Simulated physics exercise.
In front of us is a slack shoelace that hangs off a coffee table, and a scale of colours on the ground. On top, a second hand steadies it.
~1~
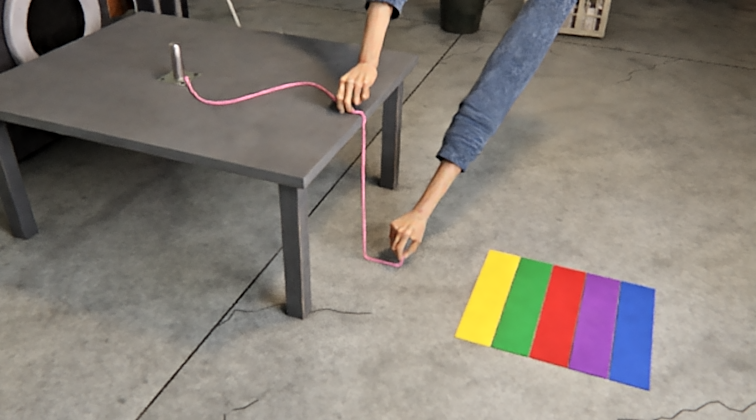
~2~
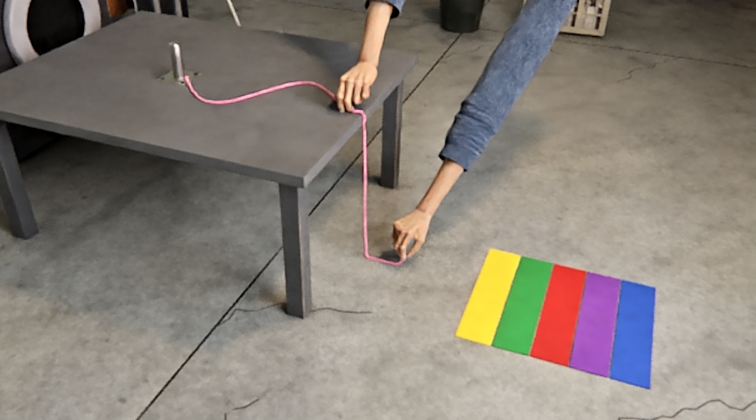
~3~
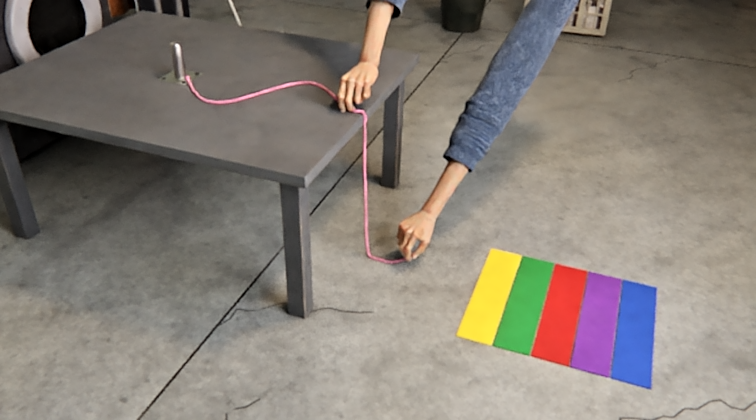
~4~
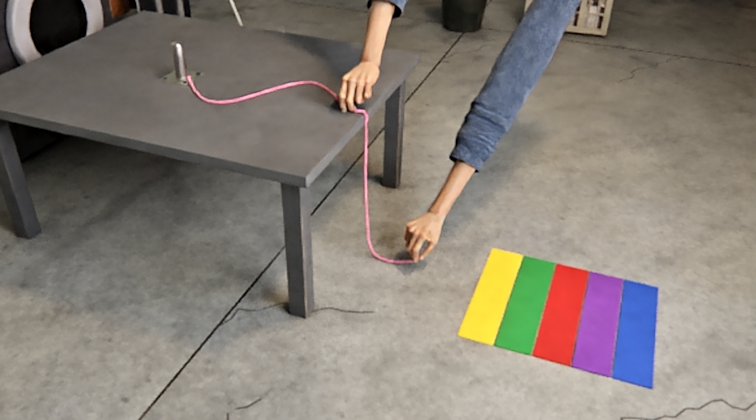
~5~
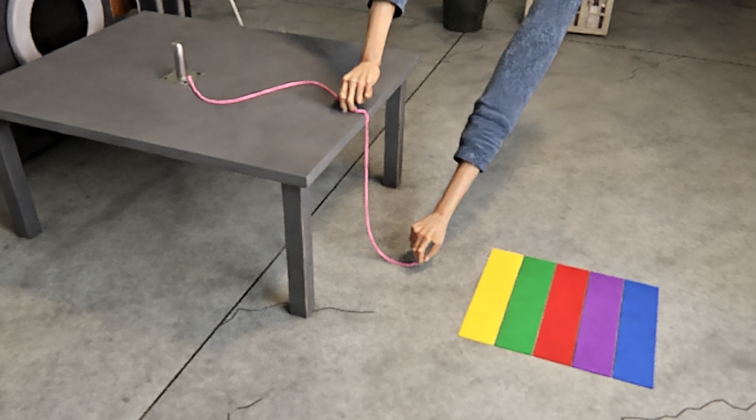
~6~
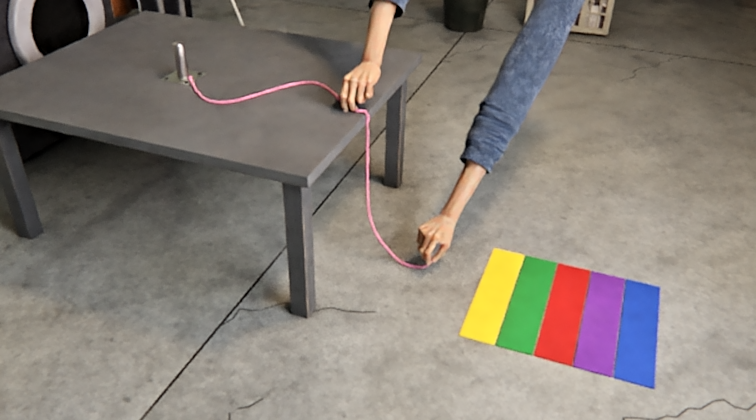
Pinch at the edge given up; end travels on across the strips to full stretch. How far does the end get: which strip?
As far as the purple strip.
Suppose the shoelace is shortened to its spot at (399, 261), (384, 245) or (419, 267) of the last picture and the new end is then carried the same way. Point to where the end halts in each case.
Case by case: Close to (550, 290), (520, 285) and (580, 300).
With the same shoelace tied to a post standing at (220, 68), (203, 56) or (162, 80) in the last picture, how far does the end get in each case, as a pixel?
Pixels, try by try: About (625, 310), (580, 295), (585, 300).
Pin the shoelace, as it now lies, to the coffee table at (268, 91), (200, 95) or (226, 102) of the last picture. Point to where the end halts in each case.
Taking them in turn, I'd expect around (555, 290), (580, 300) and finally (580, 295).
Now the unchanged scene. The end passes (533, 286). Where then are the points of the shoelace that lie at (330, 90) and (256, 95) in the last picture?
They end up at (369, 119) and at (291, 94).
Early on, end near (533, 286); over green.
Midway, end near (578, 297); over red.
At the end of the slack, end near (603, 303); over purple. The end stops over the purple strip.
